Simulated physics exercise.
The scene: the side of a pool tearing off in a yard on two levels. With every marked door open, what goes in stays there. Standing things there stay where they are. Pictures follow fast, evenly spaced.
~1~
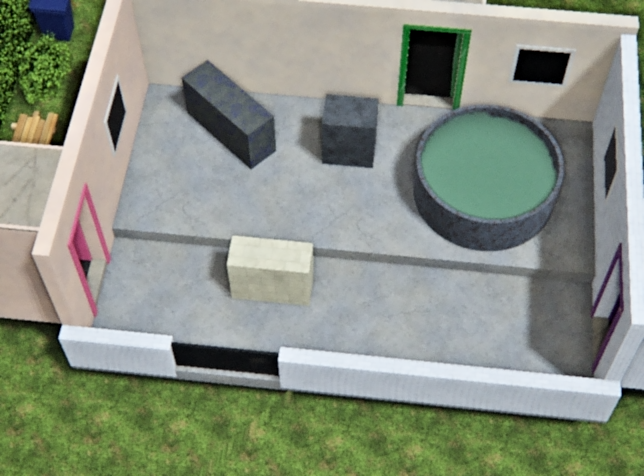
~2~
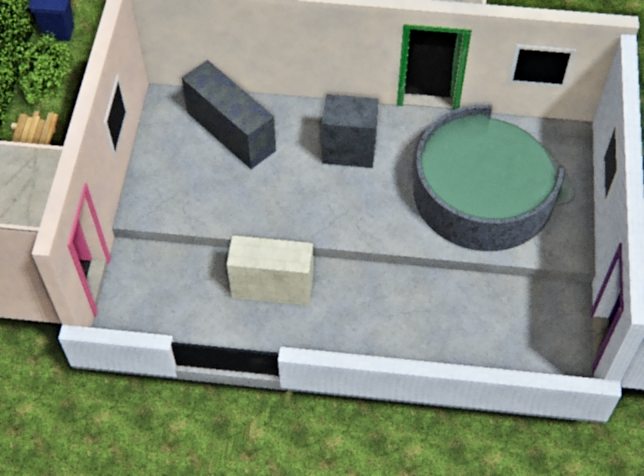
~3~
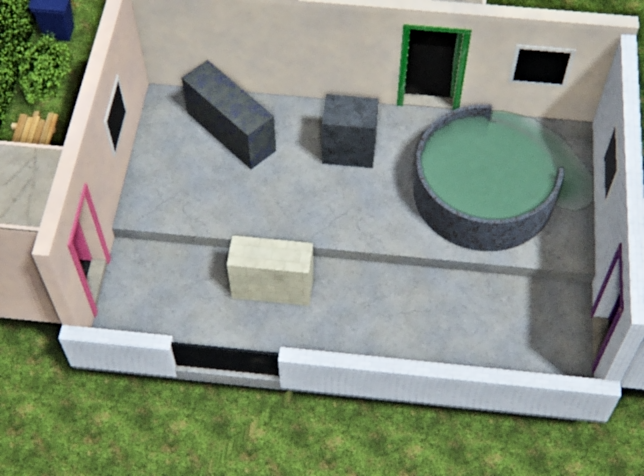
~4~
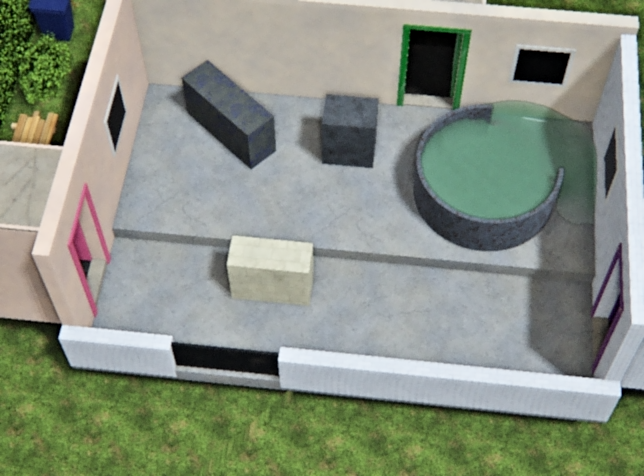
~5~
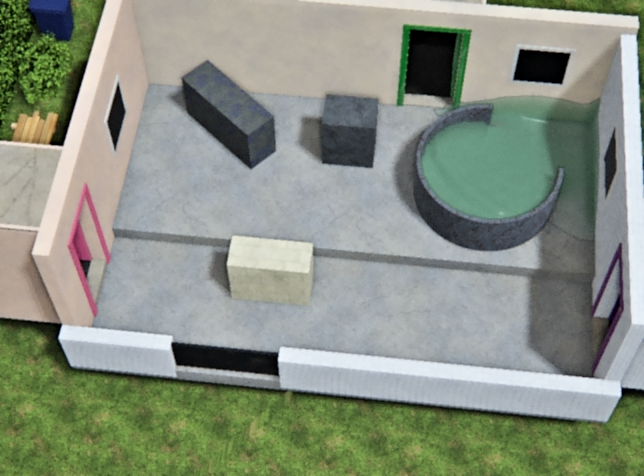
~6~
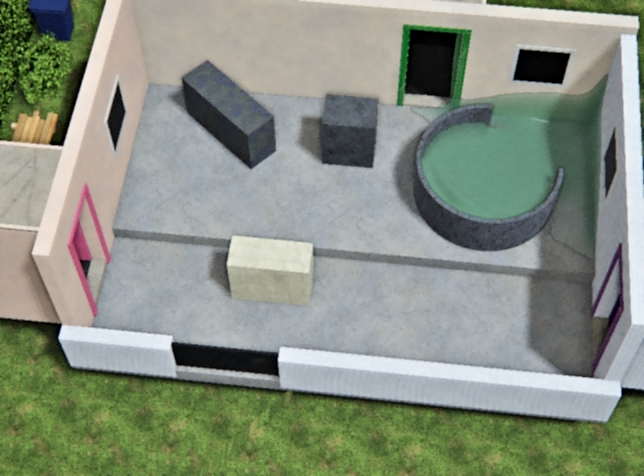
We see a round, dark-walled pool of green water in a walled yard on two levels; its far right side opens, and water pours through the gap, spreading to the back corner and along the right wall.
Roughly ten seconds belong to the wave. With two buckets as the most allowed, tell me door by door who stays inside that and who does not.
The green door tops two buckets, the purple door tops two buckets, the pink door does not top two buckets.
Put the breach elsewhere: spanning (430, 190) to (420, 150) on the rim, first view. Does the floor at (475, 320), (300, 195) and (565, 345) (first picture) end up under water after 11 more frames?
Going through them, the first would be still bare, the next submerged and the last still bare.
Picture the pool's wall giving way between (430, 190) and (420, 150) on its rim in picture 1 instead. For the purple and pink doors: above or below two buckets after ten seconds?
Checking the doors, purple surpasses the cutoff; pink, on the other hand, surpasses the cutoff.
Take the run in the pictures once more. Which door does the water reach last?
Answer: The door marked pink.
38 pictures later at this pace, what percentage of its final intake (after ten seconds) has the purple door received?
Around 35 %.
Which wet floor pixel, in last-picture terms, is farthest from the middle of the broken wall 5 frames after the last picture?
Farthest reach: About (591, 358).
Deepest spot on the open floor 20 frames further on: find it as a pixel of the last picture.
Somewhere near (225, 95), I think.
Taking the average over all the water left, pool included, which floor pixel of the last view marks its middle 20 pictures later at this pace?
Around pixel (476, 206) of the last picture.
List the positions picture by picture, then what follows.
The first frame shows the round pool at (489, 165) is whole and still.
In the second frame, the front is at a hidden place, out from the gap on the round pool's far side.
In the third frame, water pours out on the round pool's far side and has run to a hidden place.
In the fourth frame, water pours out on the round pool's far side and has run to a hidden place.
In the fifth frame, water pours out on the round pool's far side and has run to (441, 111).
In the sixth frame, the front is at (418, 109), out from the gap on the round pool's far side.
A moment on, water covers 20 % of the floor; the green door under two buckets in, the purple door wet at the sill, nothing in, the pink door not reached.
Next, water covers 30 % of the floor; the green door under two buckets in, the purple door wet at the sill, nothing in, the pink door not reached.
Then, water covers 55 % of the floor; the green door over two buckets in, the purple door wet at the sill, nothing in, the pink door not reached.
Later, water covers 85 % of the floor; the green door over two buckets in, the purple door under two buckets in, the pink door wet at the sill, nothing in.
In the end, water covers 90 % of the floor; the green door over two buckets in, the purple door over two buckets in, the pink door wet at the sill, nothing in.
